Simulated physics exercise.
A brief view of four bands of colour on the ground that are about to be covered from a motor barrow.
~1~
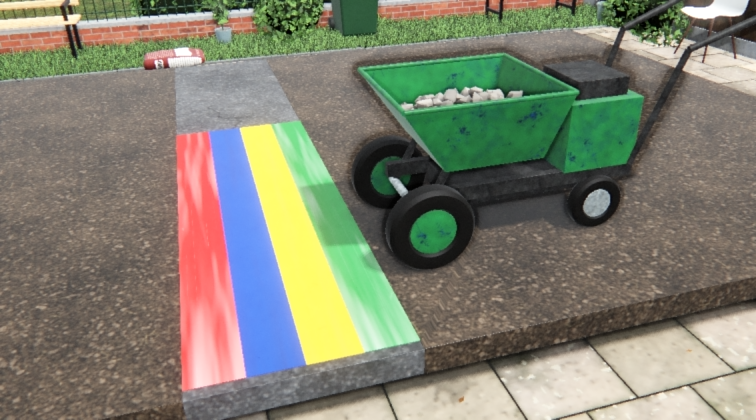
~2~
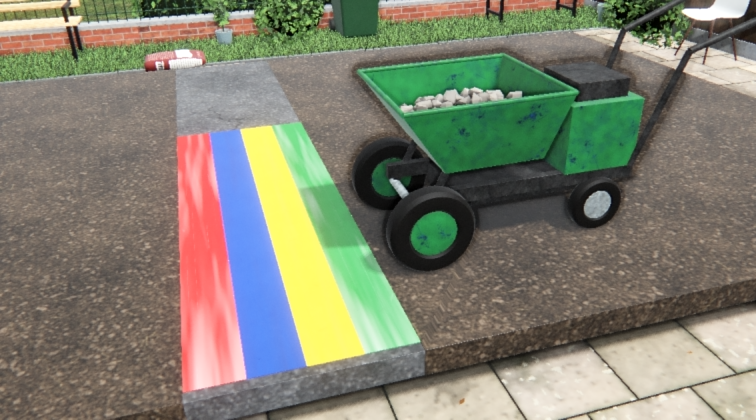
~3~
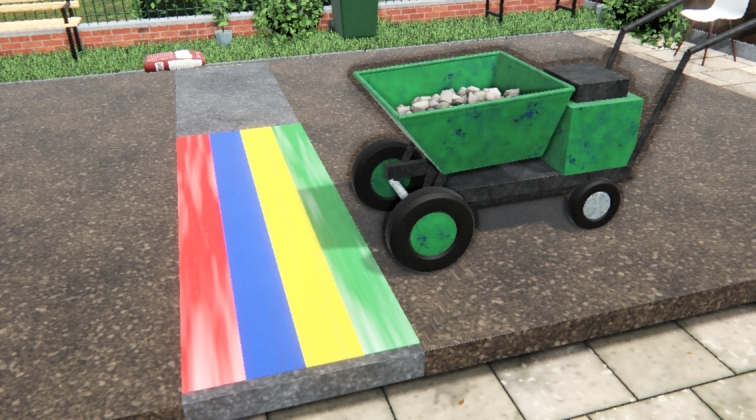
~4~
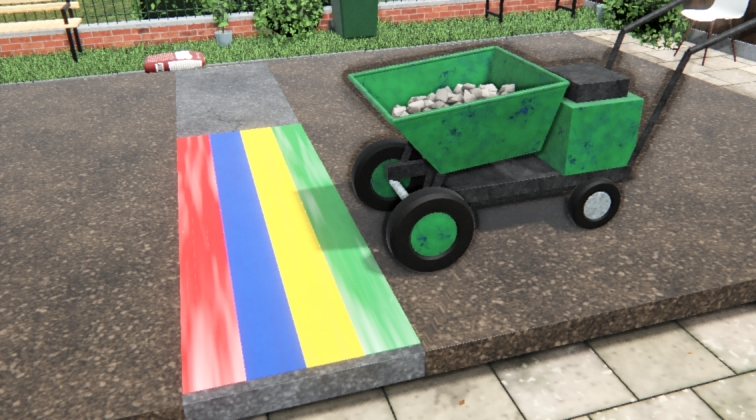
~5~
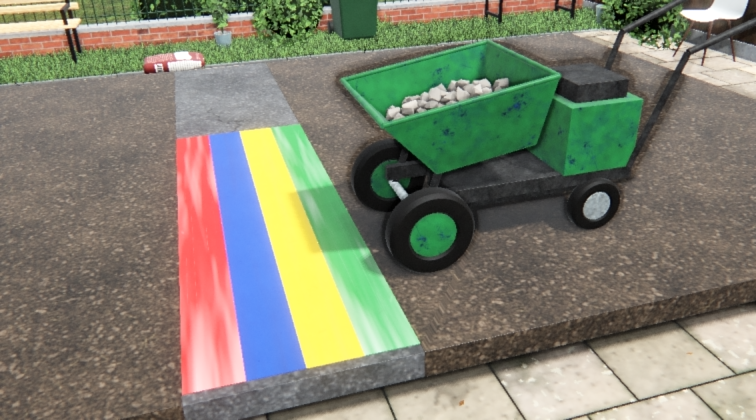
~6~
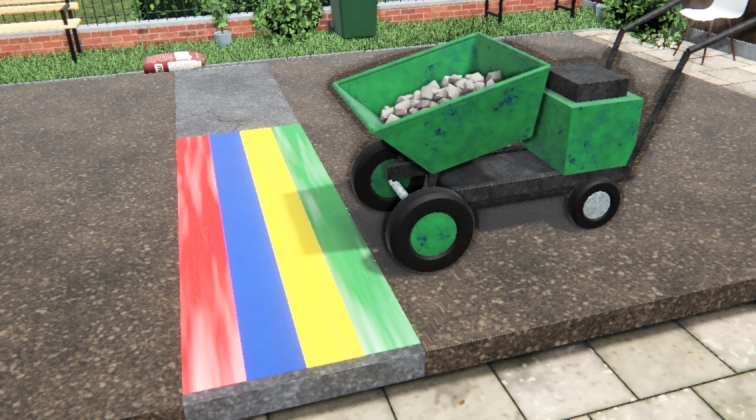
We see a green motor barrow loaded with broken stones standing to the right of red, blue, yellow and green bands on the ground; its skip begins level, then tilts slightly toward the left while the wheels stay still.
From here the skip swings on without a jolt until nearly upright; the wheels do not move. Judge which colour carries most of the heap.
The colour carrying most is blue.
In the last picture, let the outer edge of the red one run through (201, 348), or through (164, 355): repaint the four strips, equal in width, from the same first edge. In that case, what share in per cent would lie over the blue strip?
Shares: About 40 per cent; about 40 per cent.
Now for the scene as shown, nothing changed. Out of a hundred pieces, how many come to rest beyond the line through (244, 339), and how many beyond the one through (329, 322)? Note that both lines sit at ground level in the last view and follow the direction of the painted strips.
I'd say some 30 in a hundred, and after that 90 in a hundred.
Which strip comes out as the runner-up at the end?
It's the yellow strip.
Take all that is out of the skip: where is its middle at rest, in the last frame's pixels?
Resting centre, last picture - approx. (260, 256).
Soon after the last picture, skip tipped well over; all in the skip.
A little later, skip tipped steeply; nearly all in the skip; a stray few over the yellow strip; a stray few over the blue strip.
Later still, skip tipped right over; about a third in the skip; a small part over the yellow strip; about a third over the blue strip; a small part over the red strip; a small part off the paint.
By the end, skip tipped right over; a stray few over the green strip; about a quarter over the yellow strip; about half over the blue strip; about a quarter over the red strip; a small part off the paint.
